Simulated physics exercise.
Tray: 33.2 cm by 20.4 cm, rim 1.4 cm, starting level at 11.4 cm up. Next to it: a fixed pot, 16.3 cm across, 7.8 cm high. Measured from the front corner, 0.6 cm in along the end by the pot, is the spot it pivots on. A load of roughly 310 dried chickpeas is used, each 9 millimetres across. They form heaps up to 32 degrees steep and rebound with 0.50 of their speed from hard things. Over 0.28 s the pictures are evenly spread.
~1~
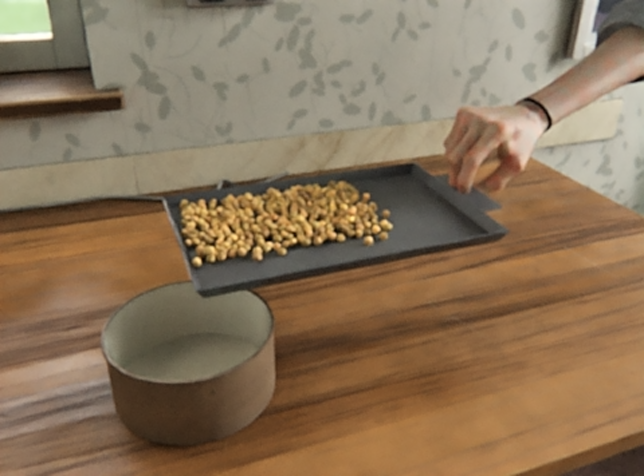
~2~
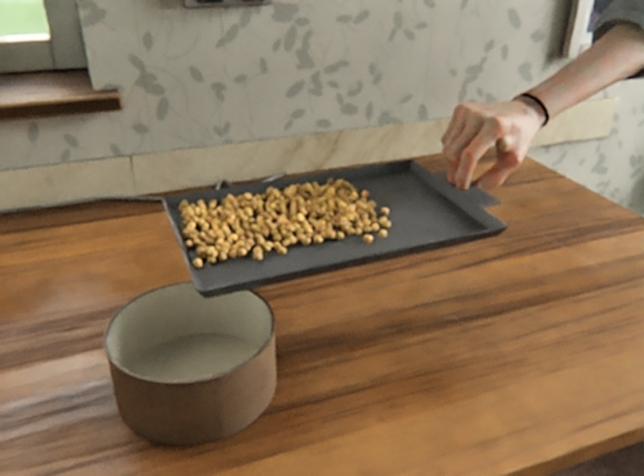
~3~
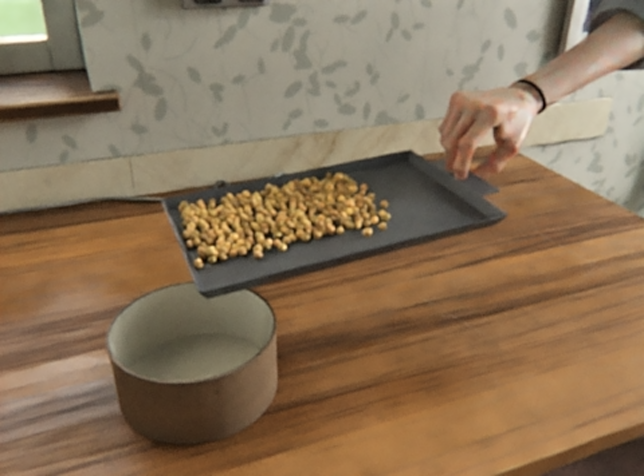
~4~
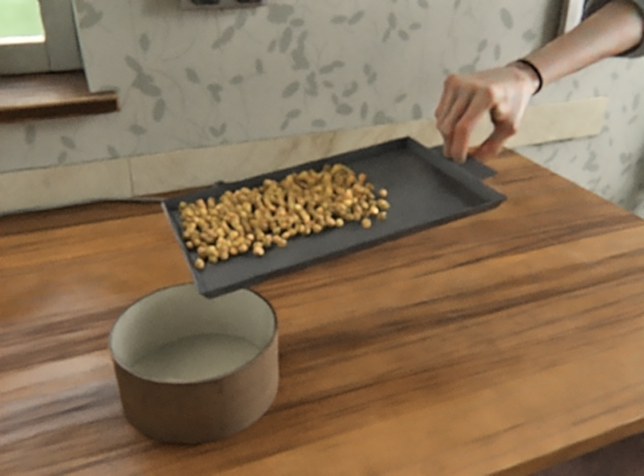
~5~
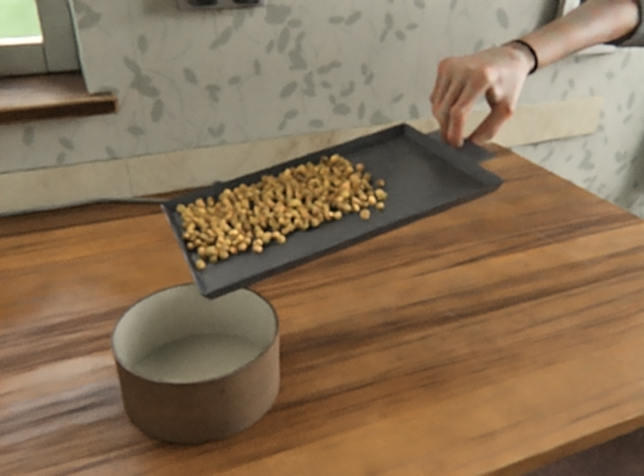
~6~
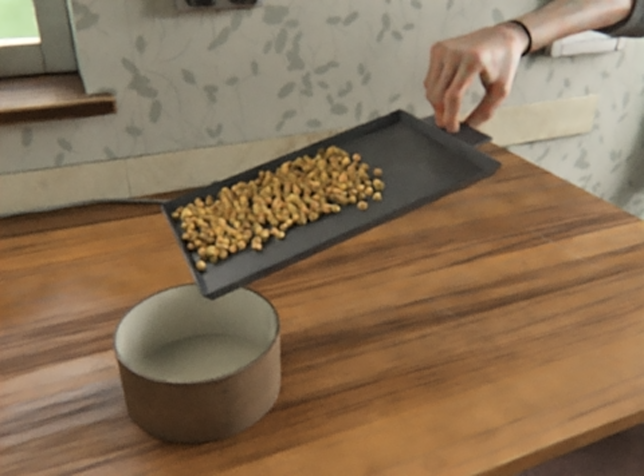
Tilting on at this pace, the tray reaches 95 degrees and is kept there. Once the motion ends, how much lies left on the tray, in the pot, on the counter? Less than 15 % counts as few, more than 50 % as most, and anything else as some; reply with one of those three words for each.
Here it is: Tray: Few, pot: Some, counter: Most.
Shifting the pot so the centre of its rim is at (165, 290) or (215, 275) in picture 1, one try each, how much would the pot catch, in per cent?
Roughly 65 per cent, then 50 per cent.
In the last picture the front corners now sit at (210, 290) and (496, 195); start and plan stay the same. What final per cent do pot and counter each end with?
Per cent by place - pot 95, counter 5.
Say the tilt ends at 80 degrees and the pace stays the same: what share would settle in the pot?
Then about 35 per cent.
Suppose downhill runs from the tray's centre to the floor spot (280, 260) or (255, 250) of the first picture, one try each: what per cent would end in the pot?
Some 100 and 75 per cent.
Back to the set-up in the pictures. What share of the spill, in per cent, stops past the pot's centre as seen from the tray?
About 90 percent of the spill.
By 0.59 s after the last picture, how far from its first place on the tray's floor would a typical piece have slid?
Roughly 8 cm.
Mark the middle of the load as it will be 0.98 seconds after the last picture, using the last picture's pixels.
I reckon close to (166, 311).
Then, 0.59 s after the last picture, tilt 52 degrees; the tray holds 90 %, the pot 0 %.
Then, 0.98 s after the last picture, tilt 78 degrees; the tray holds 30 %, the pot 20 %.
Then, 1.46 s after the last picture, tilt 95 degrees; the tray holds 0 %, the pot 35 %.
In the end, tray 0 %, pot 35 %, counter 65 %.
